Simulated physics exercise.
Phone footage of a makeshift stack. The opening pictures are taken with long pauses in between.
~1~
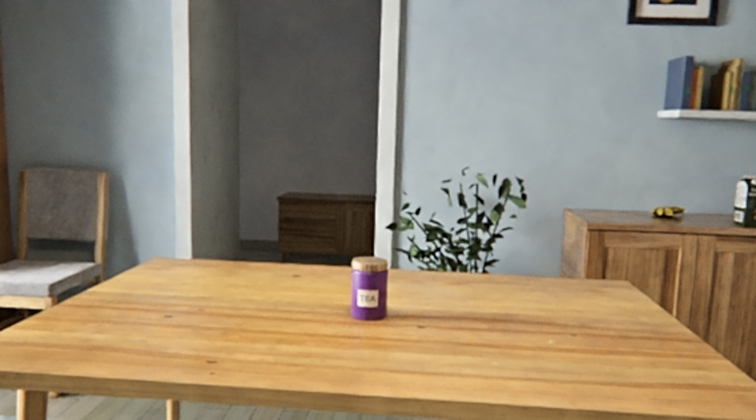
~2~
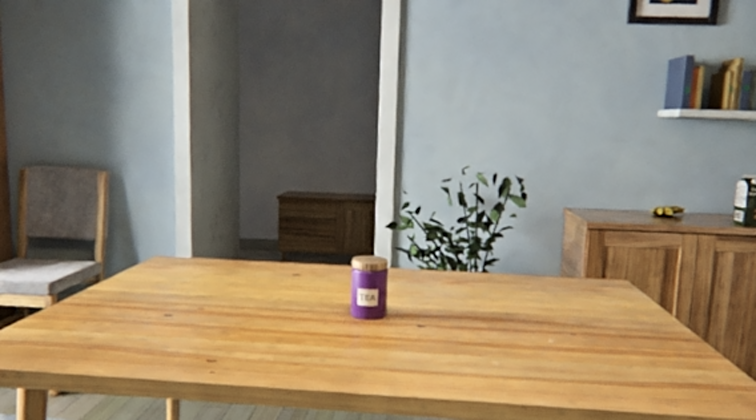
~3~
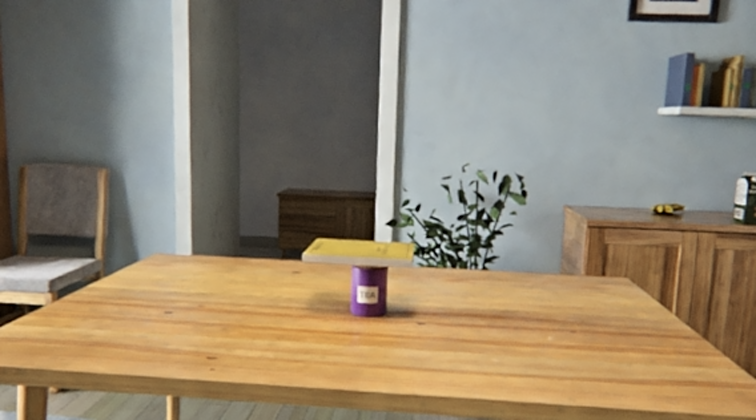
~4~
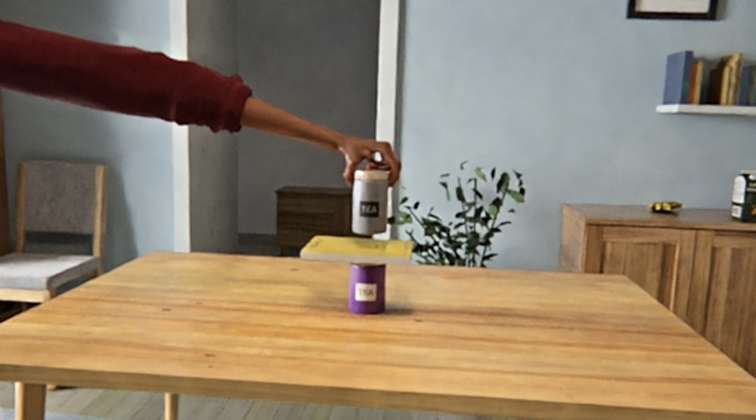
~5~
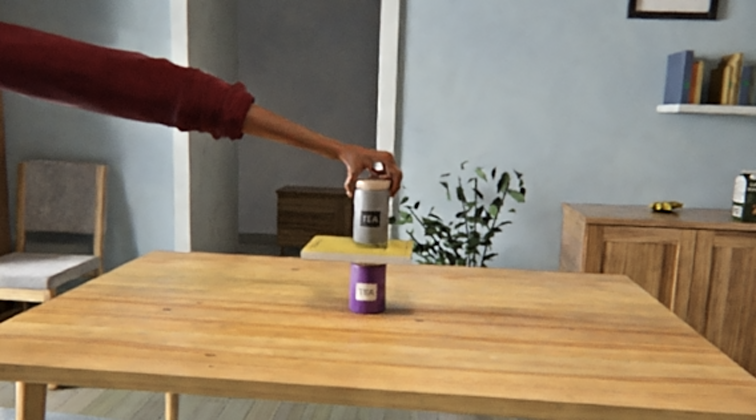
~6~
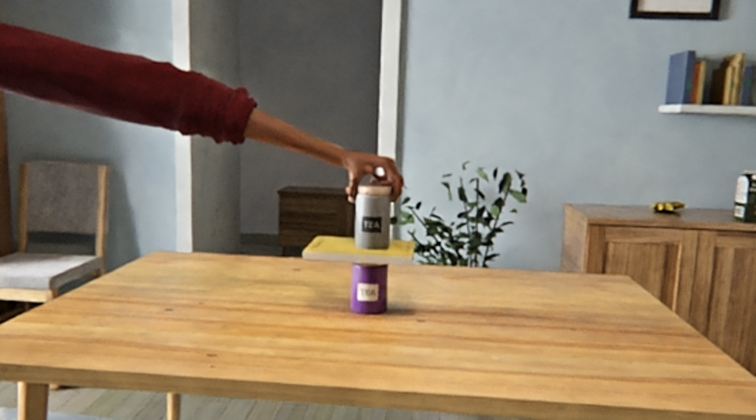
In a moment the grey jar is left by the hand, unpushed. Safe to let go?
The stack stays upright.
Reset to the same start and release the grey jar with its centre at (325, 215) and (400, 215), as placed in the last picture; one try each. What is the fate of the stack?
Result one: The stack falls. Result two: The stack stands.
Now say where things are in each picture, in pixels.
In the first picture, the last thing is not in view yet; purple jar (370, 288).
In the second picture, the last thing is not in view yet; purple jar (369, 287).
In the third picture, the last thing is not in view yet; purple jar (369, 284).
In the fourth picture, still above its spot; grey jar (371, 201); purple jar (368, 282).
In the fifth picture, still above its spot; grey jar (372, 211); purple jar (368, 282).
In the sixth picture, in place under the hand; grey jar (373, 216); purple jar (370, 282).
Then, 0.40 s past the last view, nothing moves.
Then, 1.10 s past the last view, grey jar resting near (373, 217).
Finally, all 3 still in place. Final places as the last picture's camera would see them, grey jar near (374, 217). The stack holds.
